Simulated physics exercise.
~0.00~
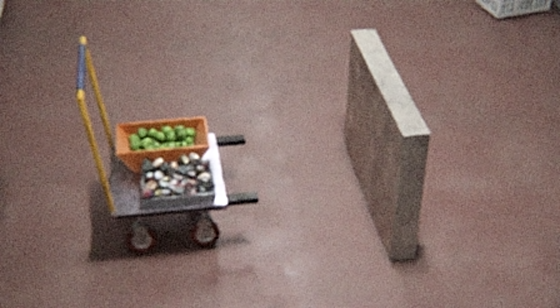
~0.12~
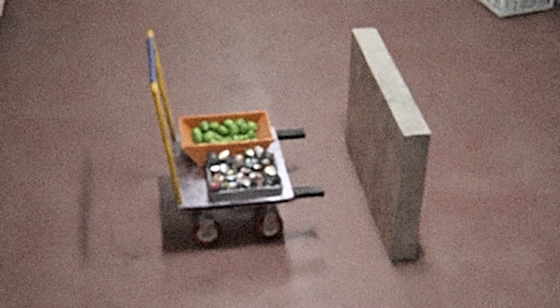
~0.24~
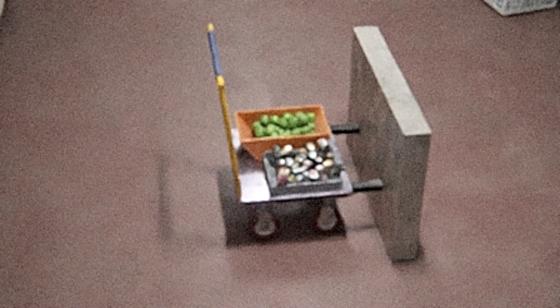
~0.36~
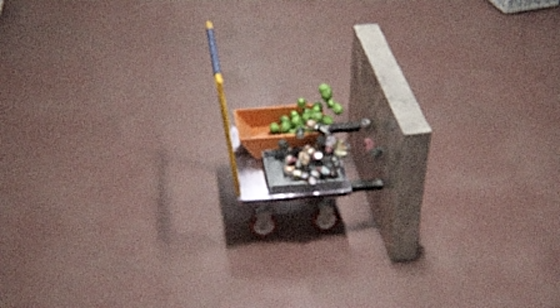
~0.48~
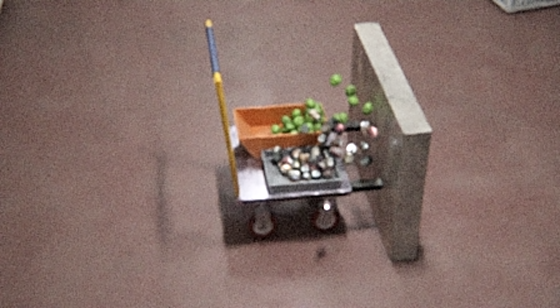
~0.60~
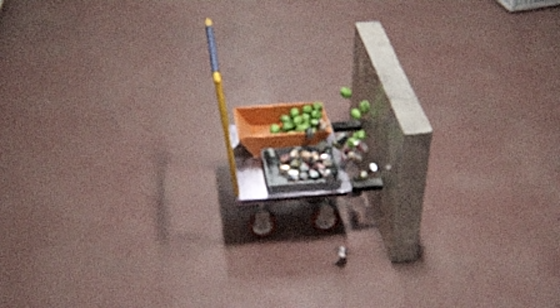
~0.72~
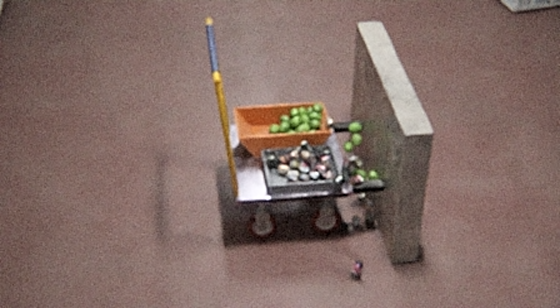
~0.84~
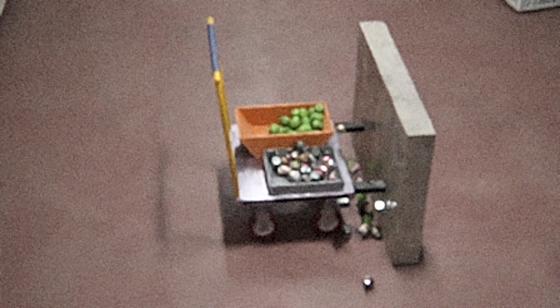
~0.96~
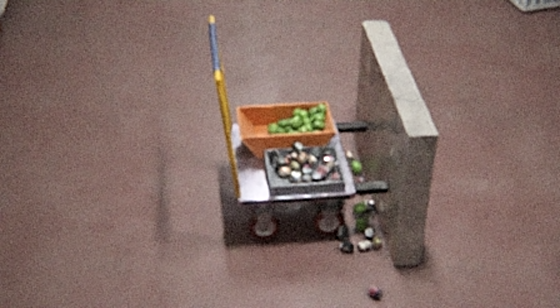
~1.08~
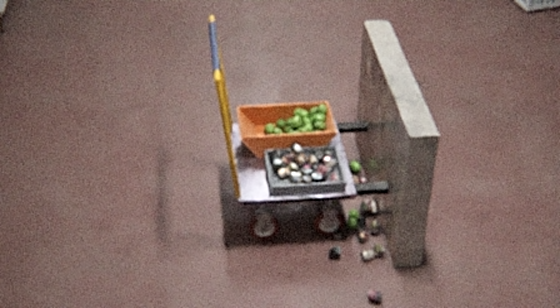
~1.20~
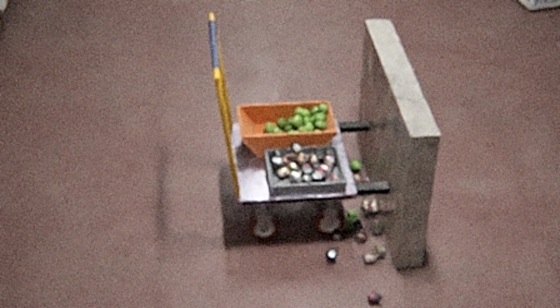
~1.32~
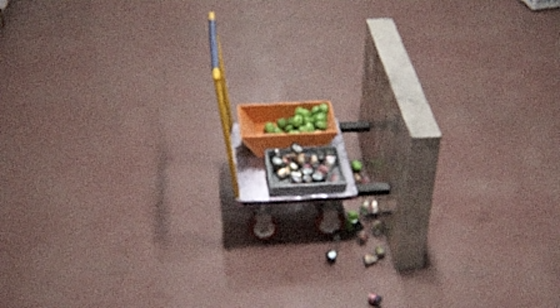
A trolley rolls right into a wall, spilling green and mixed pieces onto the floor.
